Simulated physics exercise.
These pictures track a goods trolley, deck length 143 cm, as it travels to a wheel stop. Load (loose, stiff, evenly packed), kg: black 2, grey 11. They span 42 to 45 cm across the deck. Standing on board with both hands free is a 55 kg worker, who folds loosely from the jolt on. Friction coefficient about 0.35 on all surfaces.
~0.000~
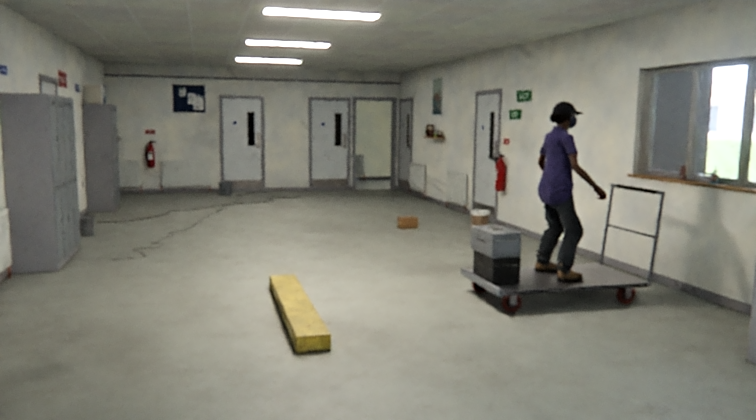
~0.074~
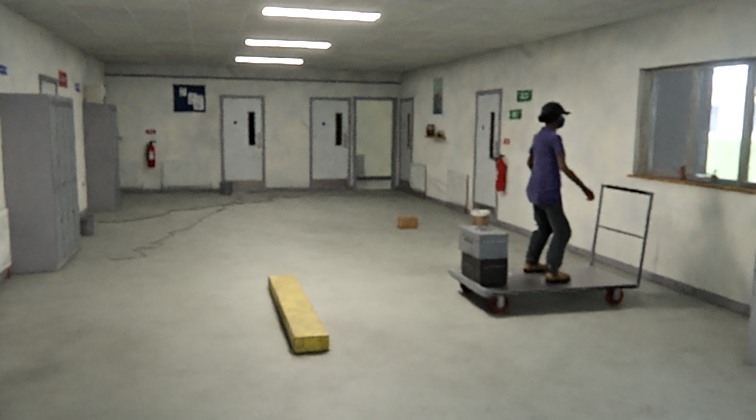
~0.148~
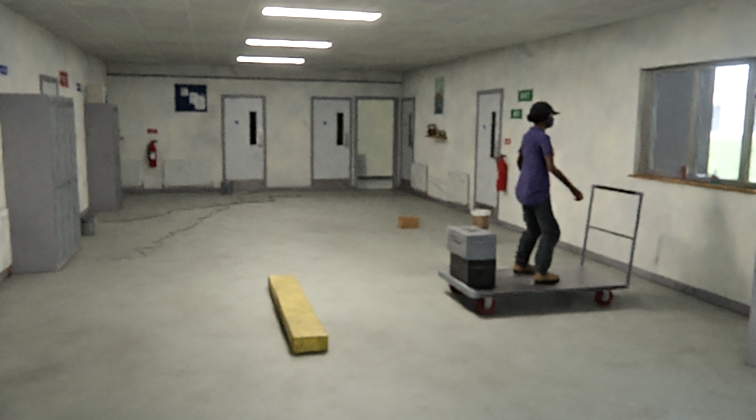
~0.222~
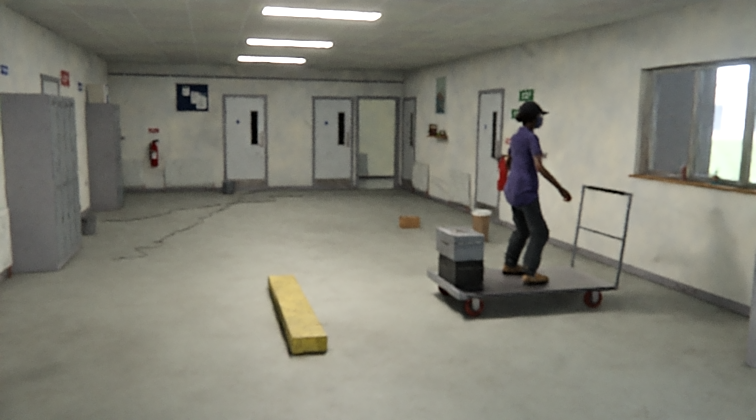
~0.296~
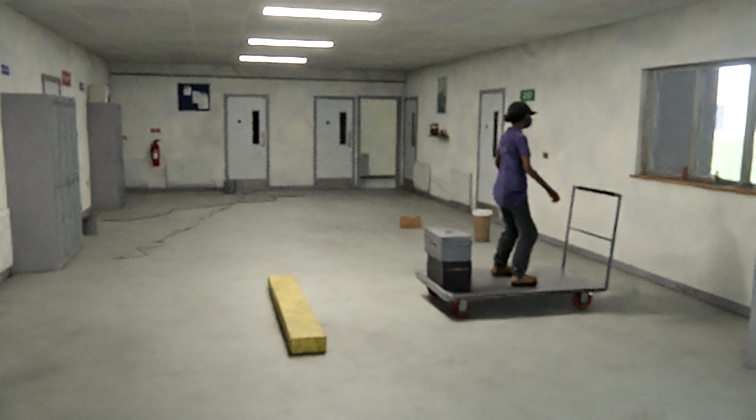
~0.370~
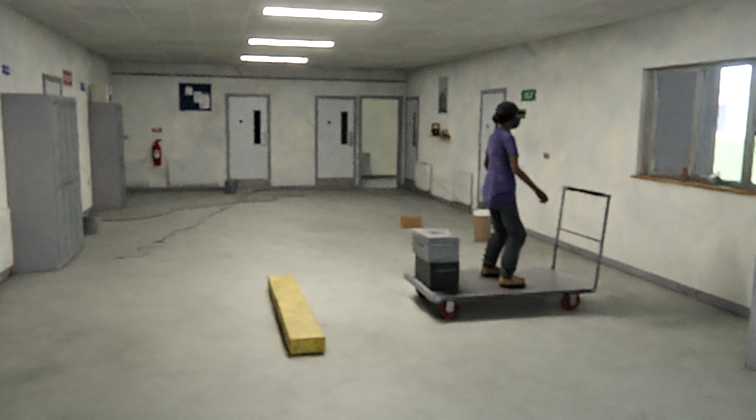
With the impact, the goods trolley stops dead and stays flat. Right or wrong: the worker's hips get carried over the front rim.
Wrong.
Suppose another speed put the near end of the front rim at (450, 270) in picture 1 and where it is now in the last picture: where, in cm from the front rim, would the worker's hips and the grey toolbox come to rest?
Hips: 40 cm behind; grey: 70 cm past.
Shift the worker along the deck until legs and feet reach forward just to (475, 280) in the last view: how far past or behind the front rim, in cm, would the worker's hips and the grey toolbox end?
The hips would end 70 cm past the front rim and the grey one 150 cm past it.
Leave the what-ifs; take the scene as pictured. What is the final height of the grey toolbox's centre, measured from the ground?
Height: Around 10 cm.
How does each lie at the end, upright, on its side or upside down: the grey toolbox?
Once it settles, grey is flipped fully over.
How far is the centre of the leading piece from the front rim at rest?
Roughly 80 centimetres beyond the front rim.
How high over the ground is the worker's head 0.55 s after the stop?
About 90 cm above the ground.
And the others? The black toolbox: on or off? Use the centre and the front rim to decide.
End result - black: Stays.
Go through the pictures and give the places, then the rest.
In the first picture, hips (556, 190), black toolbox (496, 266), rim corner (499, 292); 0 cm covered, 157 to go.
In the second picture, hips (544, 190), black toolbox (484, 267), rim corner (486, 293); 11 cm covered, 146 to go.
In the third picture, hips (533, 190), black toolbox (472, 268), rim corner (474, 294); 22 cm covered, 135 to go.
In the fourth picture, hips (522, 191), black toolbox (460, 268), rim corner (461, 295); 32 cm covered, 125 to go.
In the fifth picture, hips (511, 191), black toolbox (449, 269), rim corner (448, 296); 43 cm covered, 114 to go.
In the sixth picture, hips (499, 192), black toolbox (436, 270), rim corner (434, 298); 54 cm covered, 103 to go. Speed about 1.5 m/s.
Impact comes at 1.08 s.
After 1.63 s the worker's hips are 34 cm behind the rim, near (338, 249) in the last picture's view.
After 2.08 s the worker's hips are 41 cm behind the rim, near (346, 262) in the last picture's view.
When all is still (3.4 s), past the rim, grey toolbox; behind it, black toolbox and the worker's hips.
